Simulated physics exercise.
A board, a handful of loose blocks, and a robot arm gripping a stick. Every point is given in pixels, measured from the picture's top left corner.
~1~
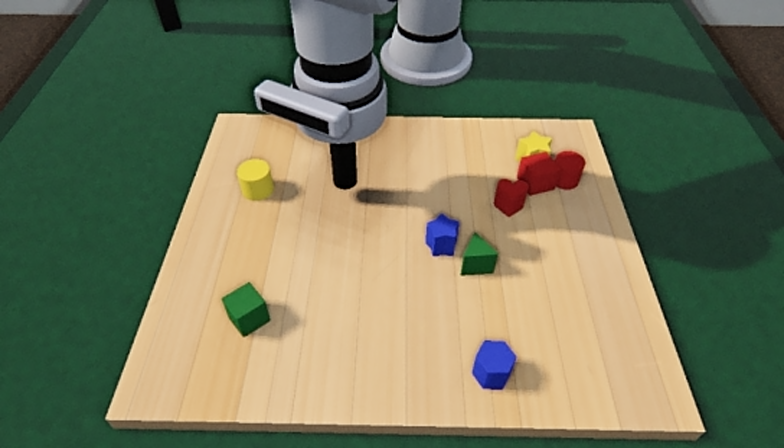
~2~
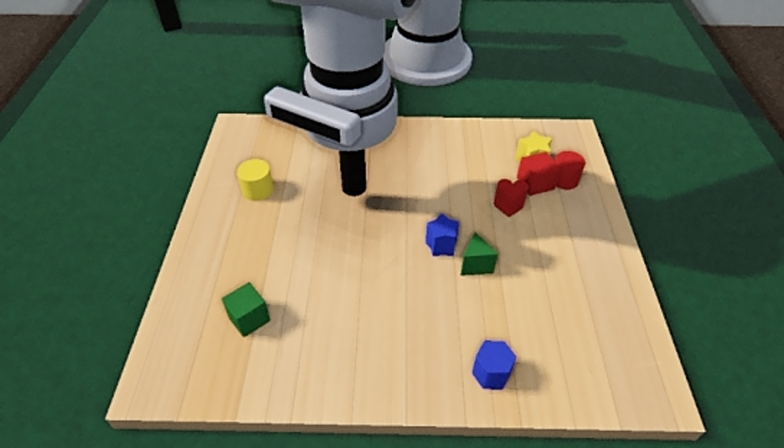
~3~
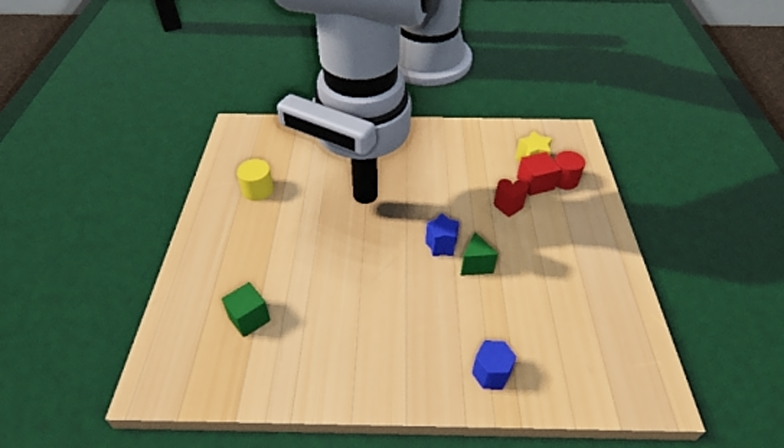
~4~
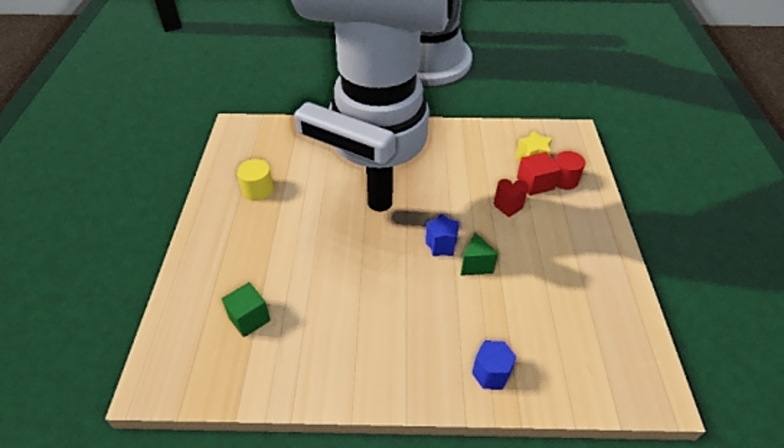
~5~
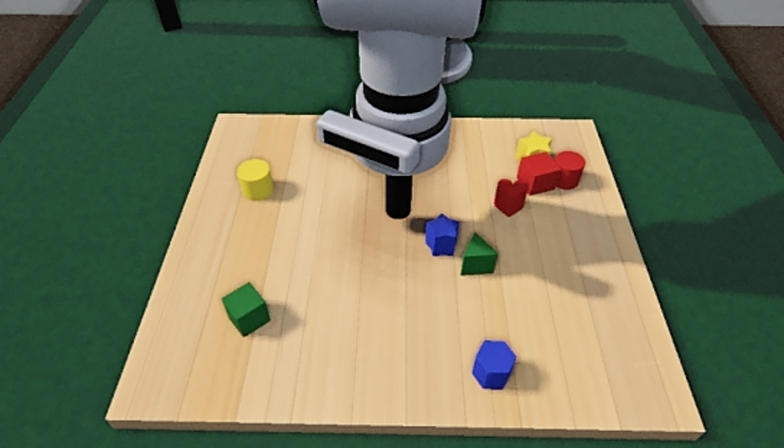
A robot arm moves its black stick rightward over a wooden board, while the colored blocks stay still.
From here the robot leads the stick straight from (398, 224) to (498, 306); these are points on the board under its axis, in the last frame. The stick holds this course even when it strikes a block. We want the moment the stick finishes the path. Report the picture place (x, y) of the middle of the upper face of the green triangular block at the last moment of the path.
Around (516, 252).
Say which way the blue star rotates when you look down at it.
Rotation: Counter-clockwise.
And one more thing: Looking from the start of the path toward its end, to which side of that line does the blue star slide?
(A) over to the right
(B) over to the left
Letter B.
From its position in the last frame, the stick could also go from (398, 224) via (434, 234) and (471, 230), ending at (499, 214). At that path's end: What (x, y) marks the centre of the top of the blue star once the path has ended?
The centre of its top will be at (465, 233).
What follows on the original path. One third of the way, stick (430, 237); blue star (457, 233), turned 40° anticlockwise.
Two thirds of the way, stick (464, 264); blue star (485, 244), turned 85° anticlockwise; green triangular block (513, 253).
At the end, stick (501, 294); blue star (487, 246), turned 100° anticlockwise; green triangular block (516, 252); blue hexagonal block unmoved.
